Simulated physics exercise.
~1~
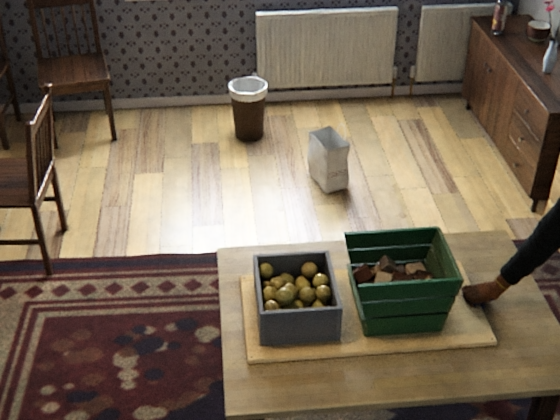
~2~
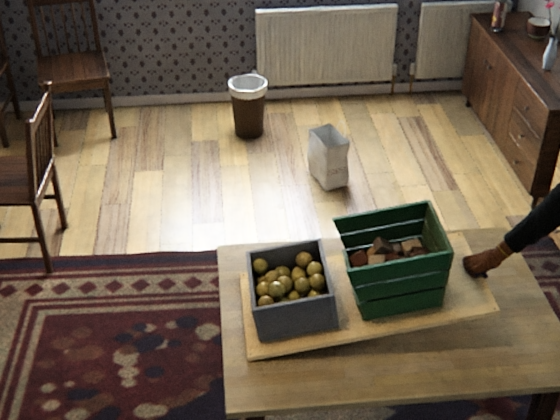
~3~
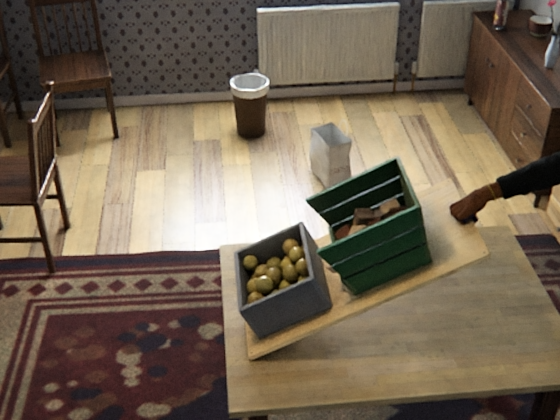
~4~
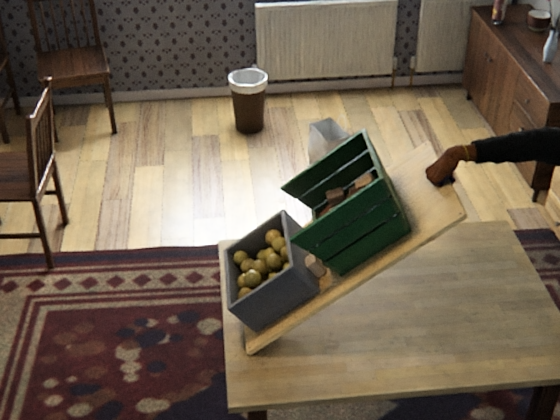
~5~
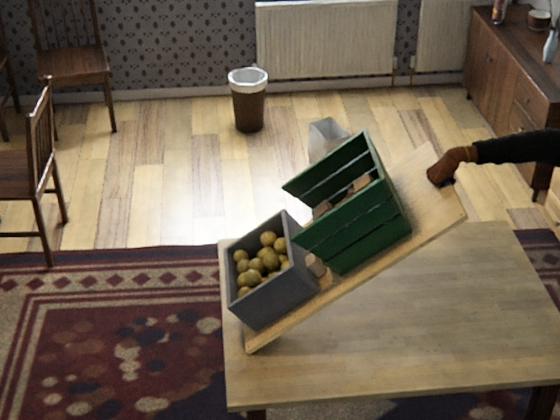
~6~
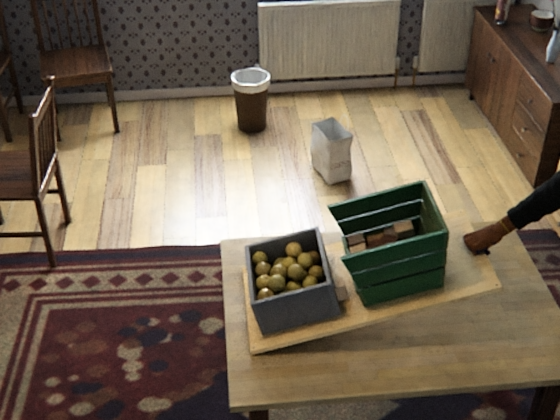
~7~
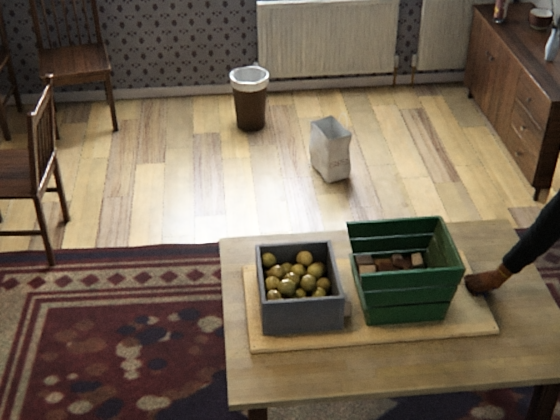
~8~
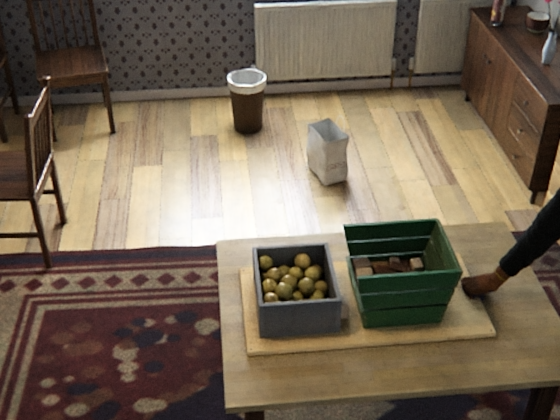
On a table, a hand tips a board holding two totes, then lowers it flat.
